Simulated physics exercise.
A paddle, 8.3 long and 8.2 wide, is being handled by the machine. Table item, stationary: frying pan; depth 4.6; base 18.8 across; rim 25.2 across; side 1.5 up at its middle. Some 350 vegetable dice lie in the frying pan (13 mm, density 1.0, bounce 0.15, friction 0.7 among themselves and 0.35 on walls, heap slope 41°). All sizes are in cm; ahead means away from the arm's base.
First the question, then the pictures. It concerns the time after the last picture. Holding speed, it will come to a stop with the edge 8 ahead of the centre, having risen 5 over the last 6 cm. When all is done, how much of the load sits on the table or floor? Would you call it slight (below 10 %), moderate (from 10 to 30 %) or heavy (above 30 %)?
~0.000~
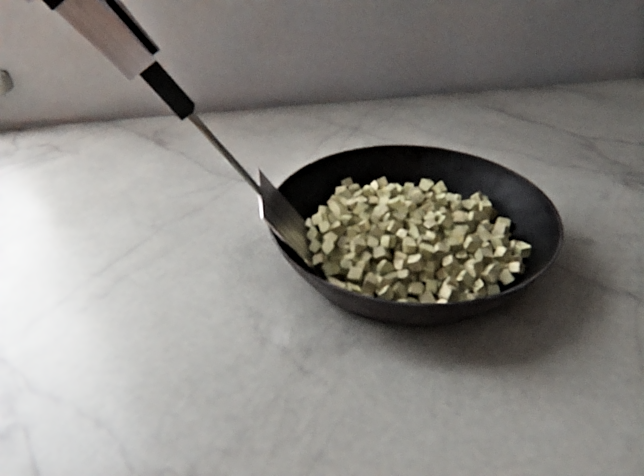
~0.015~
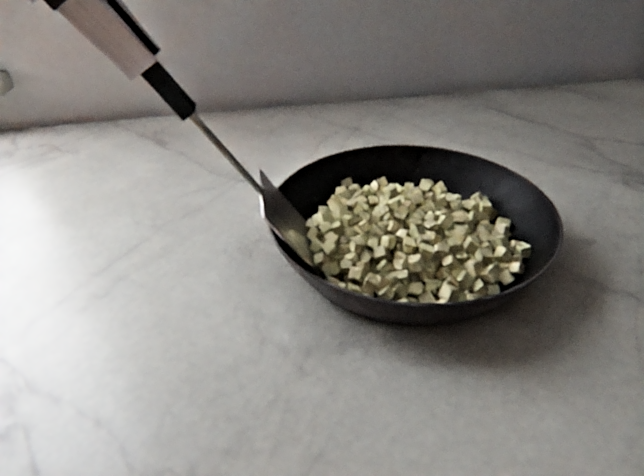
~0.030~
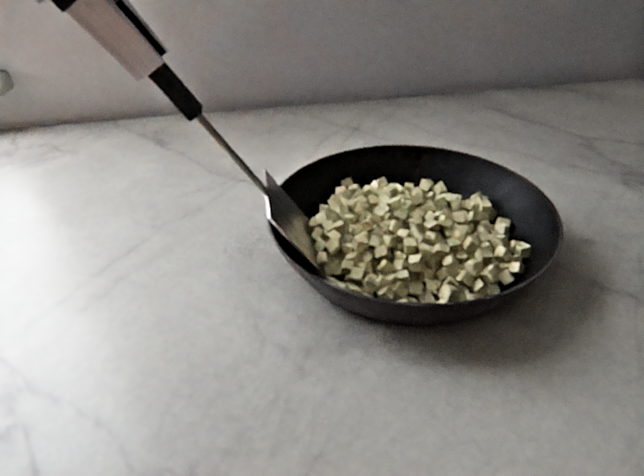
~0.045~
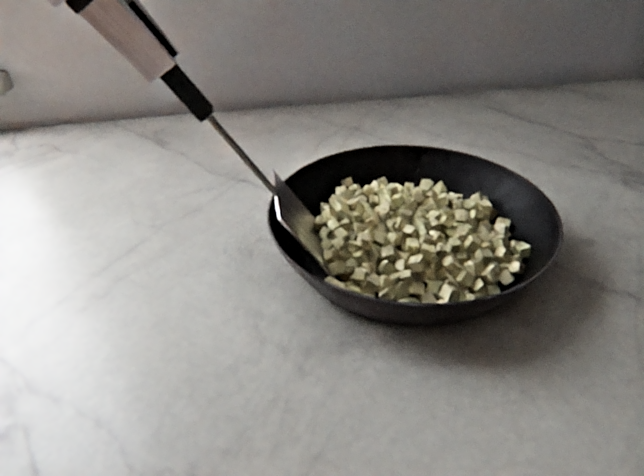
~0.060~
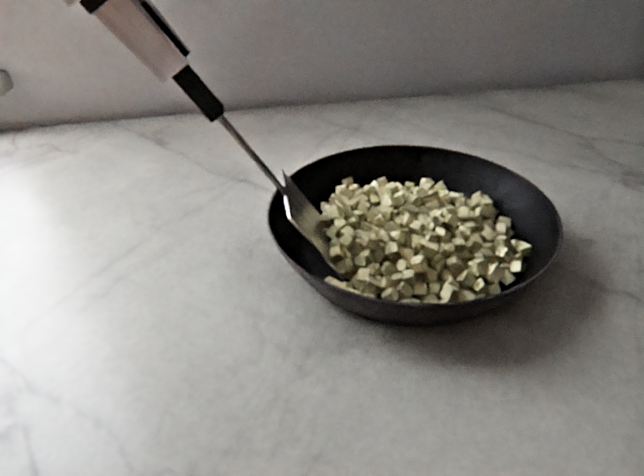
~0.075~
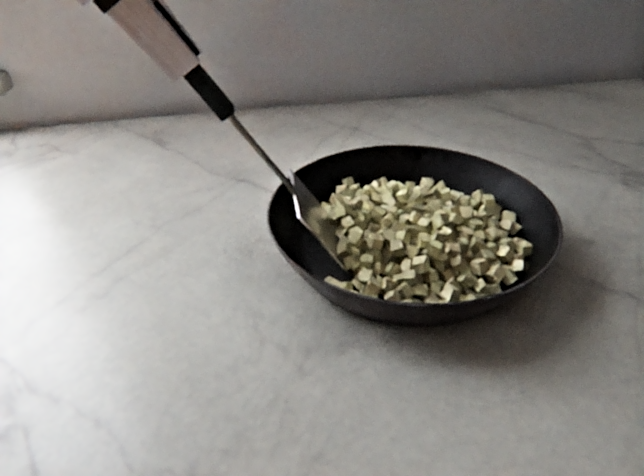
I would call it moderate.
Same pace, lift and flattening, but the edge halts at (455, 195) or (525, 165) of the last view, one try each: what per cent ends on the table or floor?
Try 1: Approx. 0 %; try 2: Approx. 30 %.
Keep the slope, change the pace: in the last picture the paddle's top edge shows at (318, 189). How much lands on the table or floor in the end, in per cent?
My guess is around 30 percent.
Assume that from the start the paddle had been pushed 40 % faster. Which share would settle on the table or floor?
Around 20 per cent would finish on the table or floor.
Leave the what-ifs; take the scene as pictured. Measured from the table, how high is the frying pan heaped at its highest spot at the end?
Near 6.0 centimetres high.
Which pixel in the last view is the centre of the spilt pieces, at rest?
In the last view, it's around (596, 229).
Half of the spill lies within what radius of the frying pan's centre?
Some 20 centimetres.
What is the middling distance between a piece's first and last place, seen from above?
Some 4 cm.
After 0.17 s, sloping 58°, highest piece 5 above the table; 350 in the frying pan.
After 0.27 s, sloping 58°, highest piece 7 above the table; 349 in the frying pan, 1 on the blade or in flight.
After 0.52 s, sloping 58°, highest piece 6 above the table; 301 in the frying pan, 45 on the table or floor, 4 on the blade or in flight.
After 1.57 s, sloping 58°, highest piece 6 above the table; 299 in the frying pan, 51 on the table or floor.
At rest, 299 in the frying pan, 51 on the table or floor. That is 15 % on the table or floor.
